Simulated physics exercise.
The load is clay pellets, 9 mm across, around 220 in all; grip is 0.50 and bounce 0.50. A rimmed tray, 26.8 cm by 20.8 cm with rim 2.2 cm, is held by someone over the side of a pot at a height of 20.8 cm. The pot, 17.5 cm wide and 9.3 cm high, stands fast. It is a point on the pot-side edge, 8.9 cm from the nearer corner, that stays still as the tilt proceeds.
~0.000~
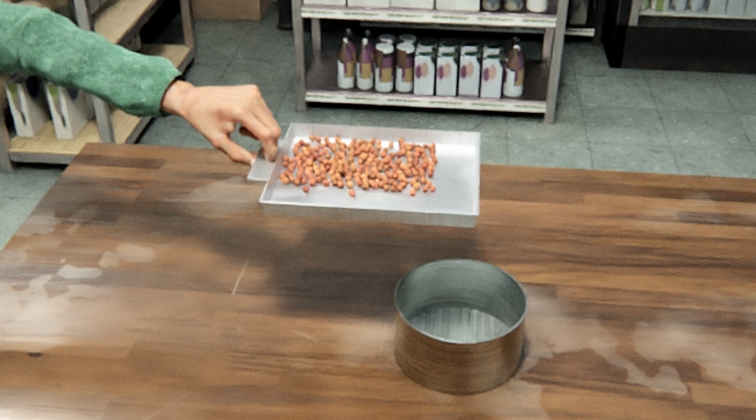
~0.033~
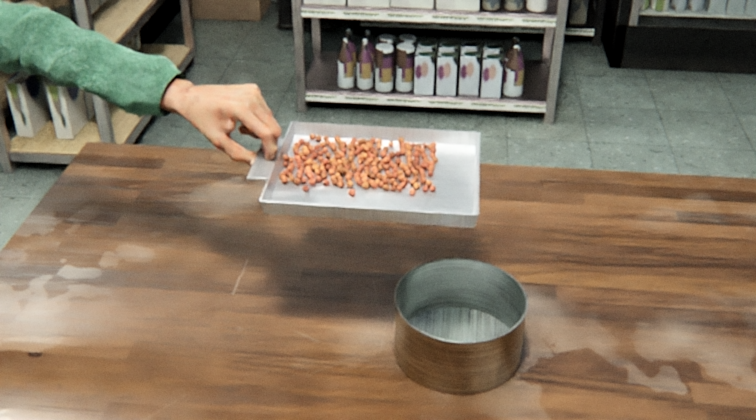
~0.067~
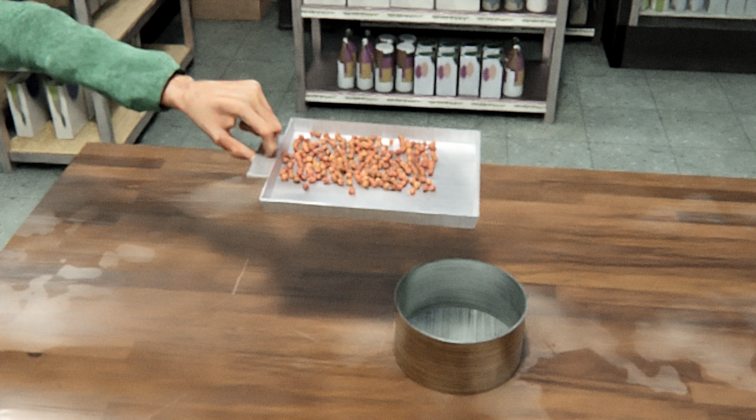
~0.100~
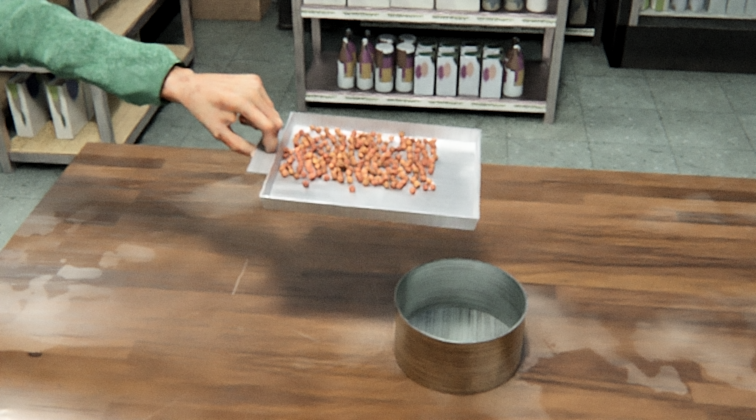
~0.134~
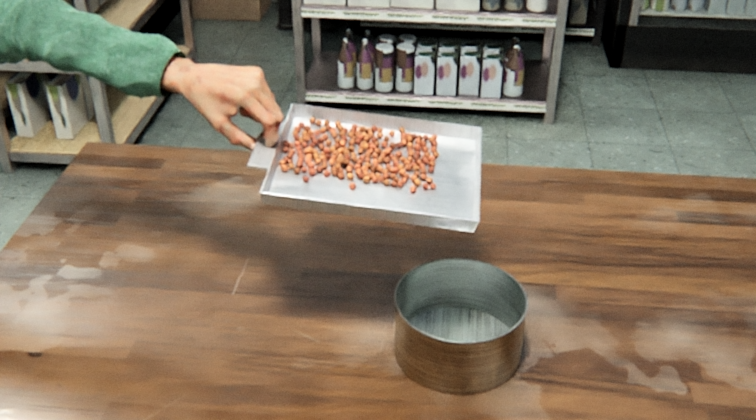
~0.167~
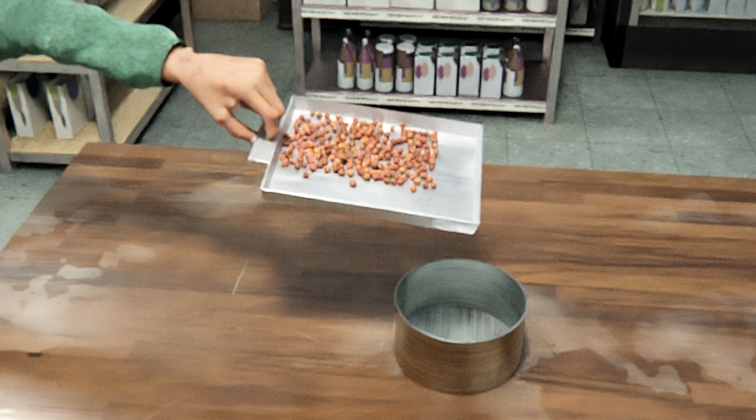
A hand tilts a tray of orange pellets slightly down to the right above a pot.
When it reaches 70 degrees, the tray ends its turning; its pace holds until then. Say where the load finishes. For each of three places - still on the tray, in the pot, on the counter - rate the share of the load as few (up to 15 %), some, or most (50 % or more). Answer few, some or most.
Left on the tray: Most; pot: Some; counter: Few.
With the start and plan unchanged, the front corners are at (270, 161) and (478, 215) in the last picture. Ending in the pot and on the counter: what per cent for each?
The pot gets 5 and the counter 45.
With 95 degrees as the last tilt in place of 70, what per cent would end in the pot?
In that case it comes to about 100 in a hundred.
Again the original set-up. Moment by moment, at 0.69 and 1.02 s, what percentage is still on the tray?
About 100, 65.
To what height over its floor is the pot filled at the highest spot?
Around 1.5 cm above the floor.
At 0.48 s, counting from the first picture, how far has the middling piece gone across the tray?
Displacement on the tray: Roughly 4 cm.
Then, at 0.48 s, tilt 39 degrees; the tray holds 100 %, the pot 0 %.
Then, at 0.69 s, tilt 59 degrees; the tray holds 100 %, the pot 0 %.
After 1.02 s, tilt 70 degrees; the tray holds 65 %, the pot 35 %.
By 1.8 s all is still; tray 55 %, pot 45 %, counter 0 %.
